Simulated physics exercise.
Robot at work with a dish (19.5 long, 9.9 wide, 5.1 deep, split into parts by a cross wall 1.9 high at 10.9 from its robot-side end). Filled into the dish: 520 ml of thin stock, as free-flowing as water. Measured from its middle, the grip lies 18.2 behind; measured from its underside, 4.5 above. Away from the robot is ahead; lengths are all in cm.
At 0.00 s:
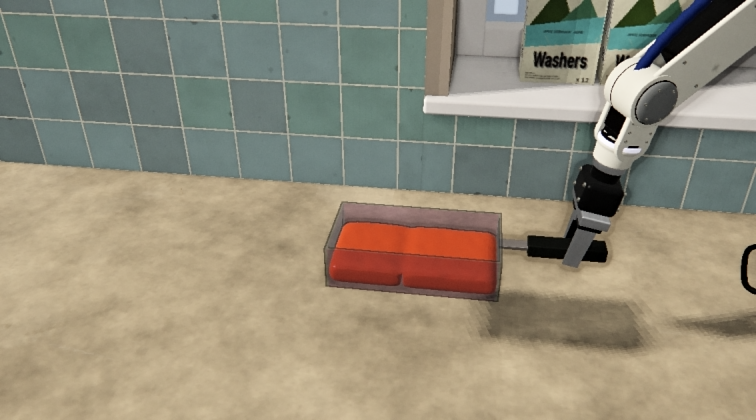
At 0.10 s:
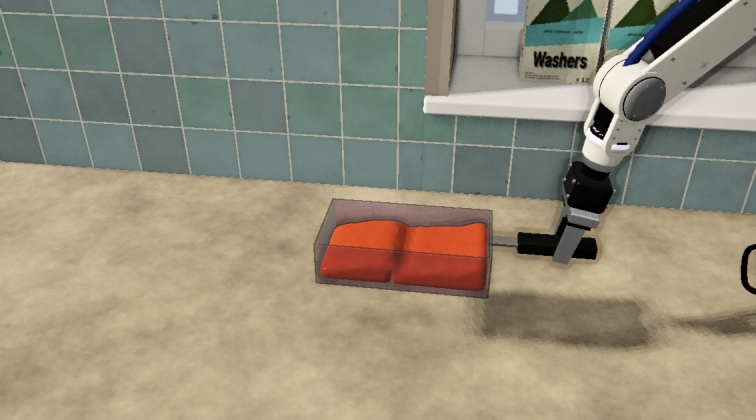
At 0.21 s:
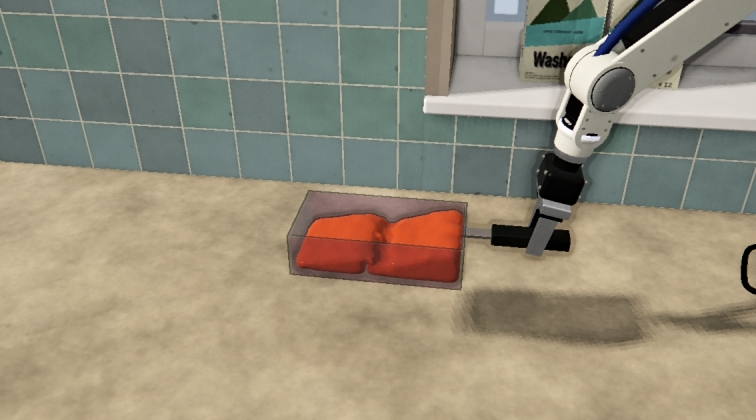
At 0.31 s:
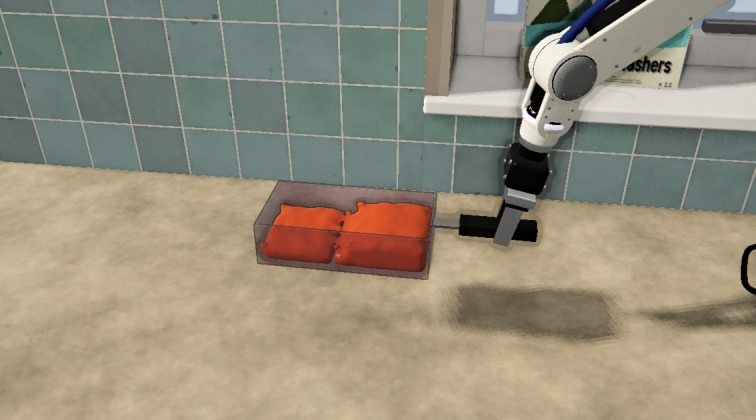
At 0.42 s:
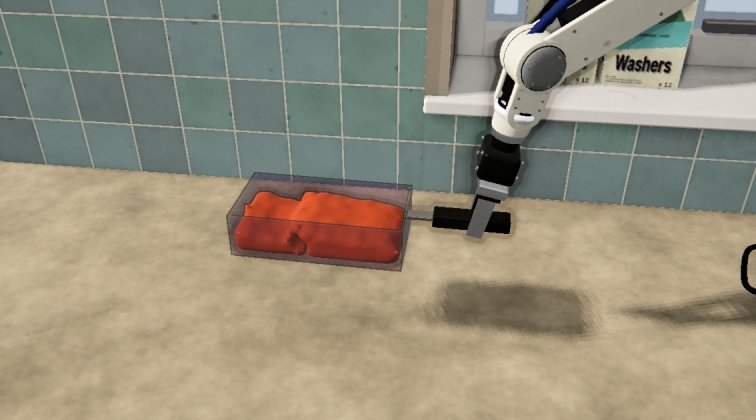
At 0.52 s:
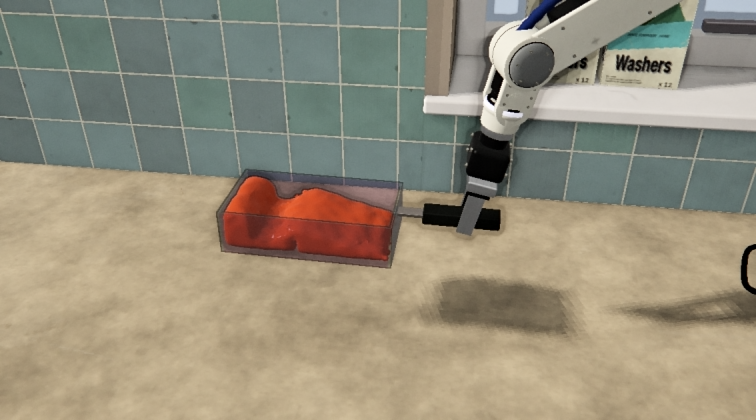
To begin with, a robot arm grips the handle of a clear rectangular dish of red liquid, lying nearly even above a mottled counter. The arm carries the dish leftward, and the liquid dips and bunches unevenly. Finally, the liquid heaps up toward the dish's left end.
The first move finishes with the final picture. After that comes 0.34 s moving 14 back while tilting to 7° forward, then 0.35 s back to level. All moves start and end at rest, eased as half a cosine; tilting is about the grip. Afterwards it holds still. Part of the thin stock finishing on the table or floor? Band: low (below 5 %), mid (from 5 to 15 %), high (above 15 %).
Mid.
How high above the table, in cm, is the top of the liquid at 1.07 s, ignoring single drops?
Roughly 23 cm above the table.
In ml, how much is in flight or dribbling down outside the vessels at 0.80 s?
40 ml.
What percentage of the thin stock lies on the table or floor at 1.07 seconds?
8 per cent.
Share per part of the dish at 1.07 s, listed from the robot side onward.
55 % robot side, 35 % far side.
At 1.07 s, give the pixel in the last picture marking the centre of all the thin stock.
Somewhere close to (438, 237), I'd say.
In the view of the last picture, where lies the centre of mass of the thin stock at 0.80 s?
The centre is around (388, 247) in the last picture.
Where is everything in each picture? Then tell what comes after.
The first frame shows the dish floor at (415, 265), level; upper third of the thin stock around (414, 249), from x 330 to 495, top at y 225; 290 ml in the robot-side part, 225 ml in the far-side part.
The second frame shows the dish floor at (406, 261), level; upper third of the thin stock around (426, 246), from x 320 to 485, top at y 225; 305 ml in the robot-side part, 215 ml in the far-side part.
The third frame shows the dish floor at (381, 253), level; upper third of the thin stock around (428, 237), from x 295 to 460, top at y 210; 335 ml in the robot-side part, 180 ml in the far-side part.
The fourth frame shows the dish floor at (350, 243), level; upper third of the thin stock around (389, 228), from x 265 to 430, top at y 205; 350 ml in the robot-side part, 165 ml in the far-side part.
The fifth frame shows the dish floor at (325, 235), level; upper third of the thin stock around (327, 218), from x 235 to 405, top at y 195; 315 ml in the robot-side part, 200 ml in the far-side part.
The sixth frame shows the dish floor at (315, 232), level; upper third of the thin stock around (272, 209), from x 225 to 395, top at y 175; 260 ml in the far-side part, 255 ml in the robot-side part.
After 0.80 s, tilted 6° forward, liquid up to 22 above the table; 330 ml in the far-side part, 145 ml in the robot-side part, 5 ml on the table or floor, 40 ml in the air or running down outside.
After 1.07 s, tilted 2° forward, liquid up to 27 above the table; 275 ml in the robot-side part, 190 ml in the far-side part, 45 ml on the table or floor, 5 ml in the air or running down outside.
After 1.41 s, level, liquid up to 19 above the table; 240 ml in the far-side part, 225 ml in the robot-side part, 55 ml on the table or floor.
After 2.21 s, level, liquid up to 18 above the table; 260 ml in the robot-side part, 205 ml in the far-side part, 55 ml on the table or floor.
In the end, 260 ml in the robot-side part, 205 ml in the far-side part, 55 ml on the table or floor. That is 10 % on the table or floor.
